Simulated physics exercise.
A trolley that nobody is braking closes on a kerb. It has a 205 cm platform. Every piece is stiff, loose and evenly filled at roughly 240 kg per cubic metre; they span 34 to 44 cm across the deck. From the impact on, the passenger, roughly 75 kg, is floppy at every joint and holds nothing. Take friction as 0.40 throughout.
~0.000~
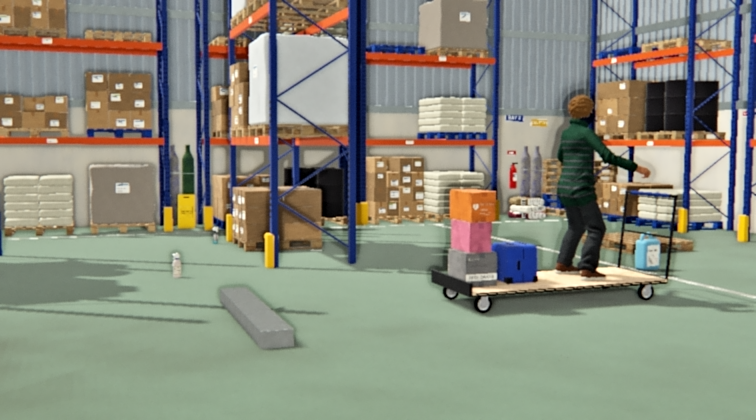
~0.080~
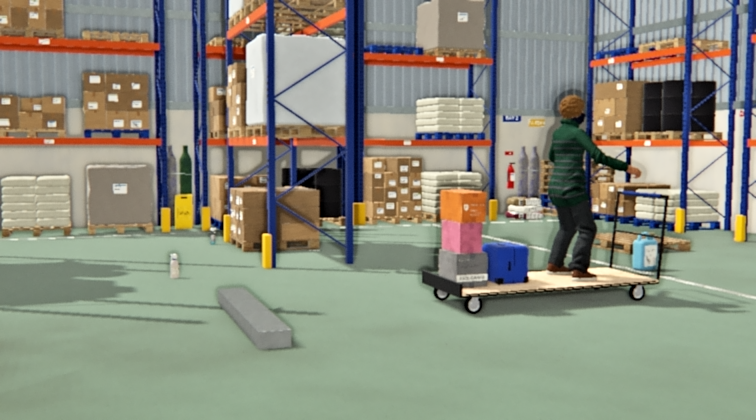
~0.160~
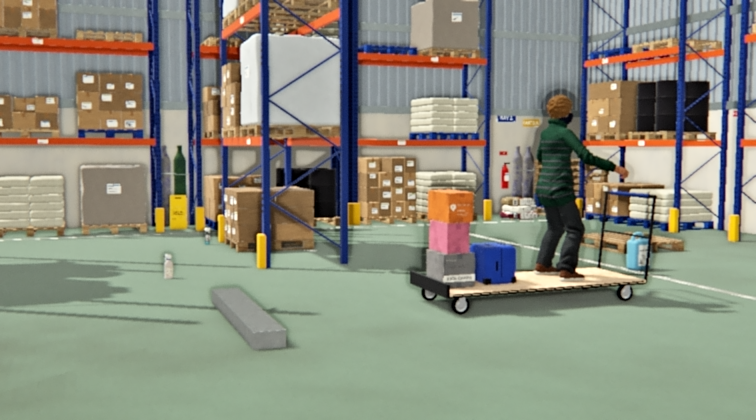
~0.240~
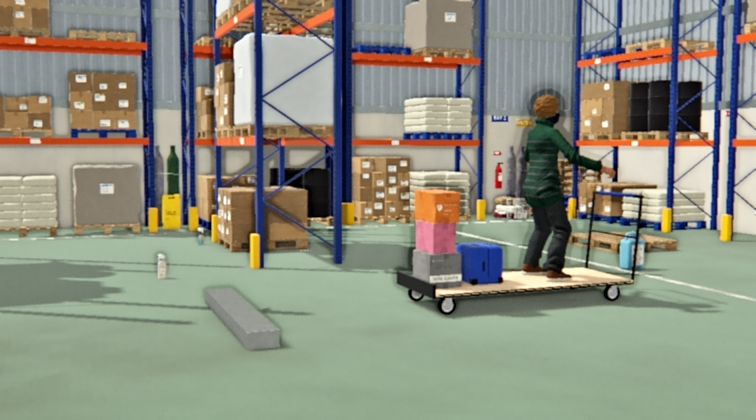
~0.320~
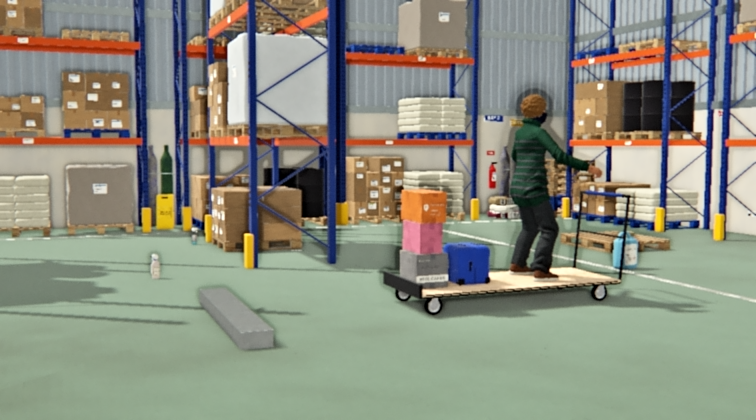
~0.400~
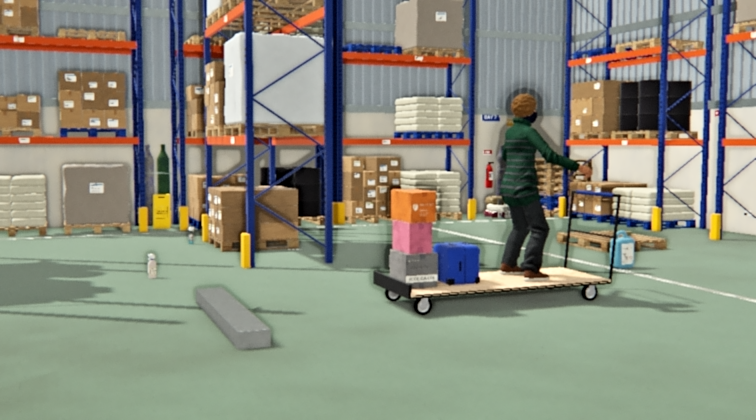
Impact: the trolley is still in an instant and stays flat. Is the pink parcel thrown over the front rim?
In the end the pink parcel remains on the deck.
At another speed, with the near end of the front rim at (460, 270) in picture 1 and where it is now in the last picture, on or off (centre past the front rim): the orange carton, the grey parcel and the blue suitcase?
Then orange off, grey on, blue on.
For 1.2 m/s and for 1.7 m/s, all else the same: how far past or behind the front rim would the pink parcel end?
First 40 cm past, then 50 cm past.
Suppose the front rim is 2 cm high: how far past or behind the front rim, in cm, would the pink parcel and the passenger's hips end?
In that case pink 30 past, hips 100 behind.
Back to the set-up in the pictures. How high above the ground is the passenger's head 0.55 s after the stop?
Roughly 70 cm above it.
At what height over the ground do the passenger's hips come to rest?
About 30 cm.
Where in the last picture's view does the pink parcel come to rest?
Around (249, 243).
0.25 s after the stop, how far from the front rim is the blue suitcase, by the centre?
About 55 cm behind the rim.
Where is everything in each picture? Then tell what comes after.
The first frame shows pink parcel (471, 235), blue suitcase (514, 262), rim corner (471, 293); 176 cm still to roll.
The second frame shows pink parcel (462, 236), blue suitcase (505, 263), rim corner (461, 294); 169 cm still to roll.
The third frame shows pink parcel (449, 236), blue suitcase (492, 263), rim corner (448, 294); 162 cm still to roll.
The fourth frame shows pink parcel (435, 236), blue suitcase (479, 263), rim corner (435, 294); 155 cm still to roll.
The fifth frame shows pink parcel (422, 236), blue suitcase (466, 264), rim corner (421, 295); 148 cm still to roll.
The sixth frame shows pink parcel (412, 236), blue suitcase (456, 263), rim corner (410, 295); 140 cm still to roll. Speed about 0.9 m/s.
Impact comes at 1.98 s.
After 2.53 s the pink parcel is 13 cm behind the rim, tilted 5°, near (247, 242) in the last picture's view.
After 2.98 s the pink parcel is 14 cm behind the rim, tilted 0°, near (249, 243) in the last picture's view.
At rest, 5.3 s, nothing is past the rim; behind it, orange carton, grey parcel, blue suitcase, pink parcel and the passenger's hips.
